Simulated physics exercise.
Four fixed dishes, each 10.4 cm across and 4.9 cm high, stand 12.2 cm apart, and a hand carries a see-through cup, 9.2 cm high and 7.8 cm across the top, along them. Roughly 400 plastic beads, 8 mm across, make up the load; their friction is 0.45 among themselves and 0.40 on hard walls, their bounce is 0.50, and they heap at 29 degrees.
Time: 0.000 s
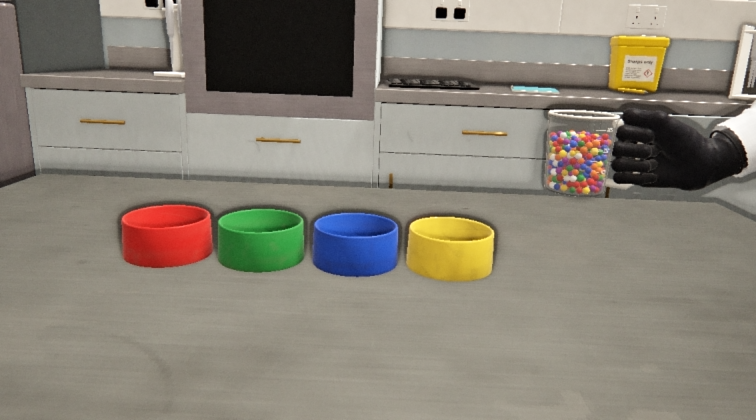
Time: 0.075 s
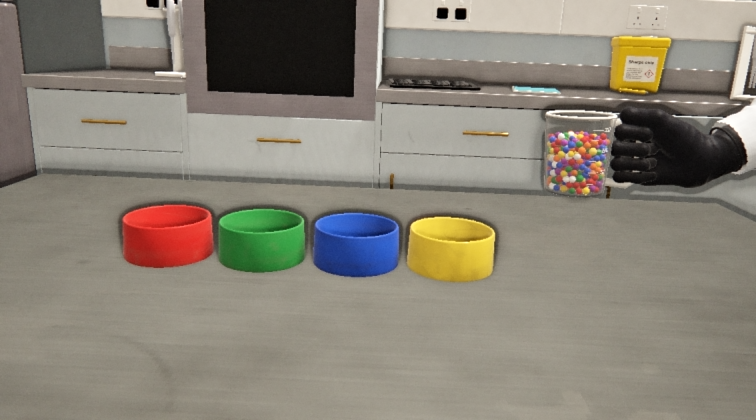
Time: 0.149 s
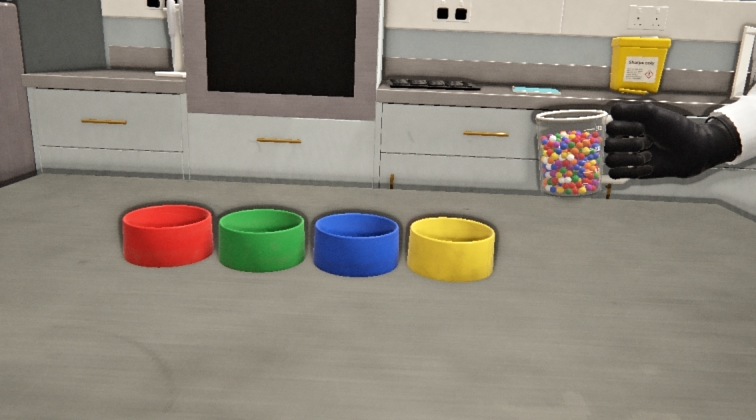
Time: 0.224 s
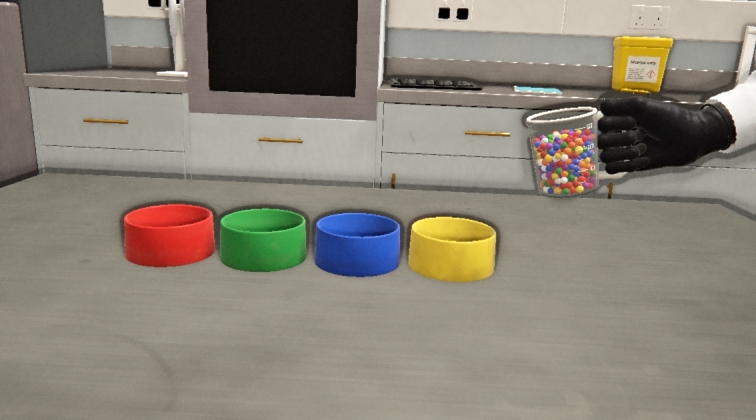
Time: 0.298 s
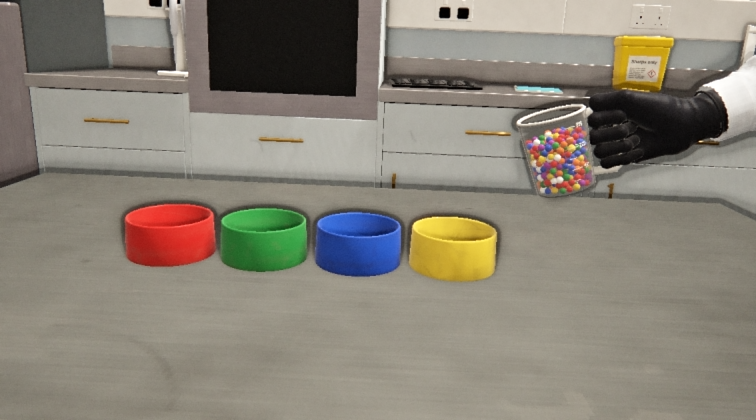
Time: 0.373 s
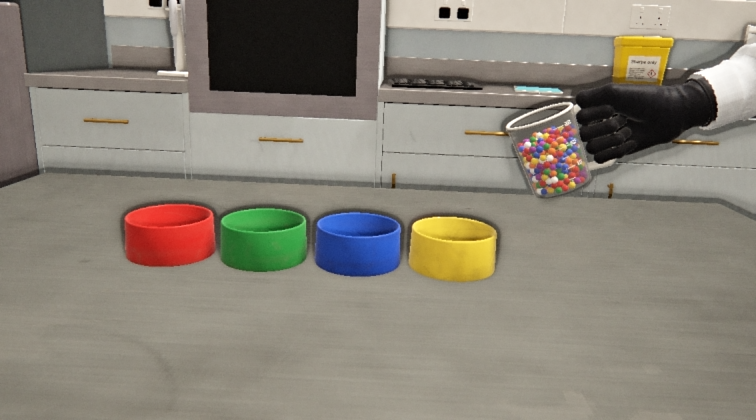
A kitchen-like or lab-like room with pale drawers and a dark panel is seen from slightly above a grey worktop. Four round open dishes, red, green, blue and yellow from left to right, sit in a row, while a black-gloved hand at right holds a clear cup of multicoloured beads. The hand moves the cup slightly left and steadily tilts it leftward, as the view stays almost still.
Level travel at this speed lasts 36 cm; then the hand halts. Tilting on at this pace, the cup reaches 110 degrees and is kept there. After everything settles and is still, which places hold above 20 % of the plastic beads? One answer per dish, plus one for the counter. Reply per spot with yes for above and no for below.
Red: No, below. Blue: Yes, above. Green: No, below. Yellow: No, below. Counter: No, below.
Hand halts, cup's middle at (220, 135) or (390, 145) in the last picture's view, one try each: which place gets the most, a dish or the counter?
First try: Blue; second try: Blue.
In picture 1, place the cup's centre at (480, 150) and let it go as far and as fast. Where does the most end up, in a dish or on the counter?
Green.
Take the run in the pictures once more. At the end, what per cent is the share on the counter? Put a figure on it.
I'd reckon around 10 per cent.
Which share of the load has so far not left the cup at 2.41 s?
Roughly 0 in a hundred.
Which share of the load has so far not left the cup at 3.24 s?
0 per cent.
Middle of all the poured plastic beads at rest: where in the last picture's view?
When it all comes to rest, the middle is near (349, 247).
After 1.59 s, tilt 110 degrees; cup holds 50 %, blue 40 %.
After 2.41 s, tilt 110 degrees; cup holds 0 %, blue 90 %.
After 3.24 s, tilt 110 degrees; cup holds 0 %, blue 90 %.
By 3.5 s all is still; red 0 %, blue 90 %, green 0 %, yellow 0 %, counter 10 %.
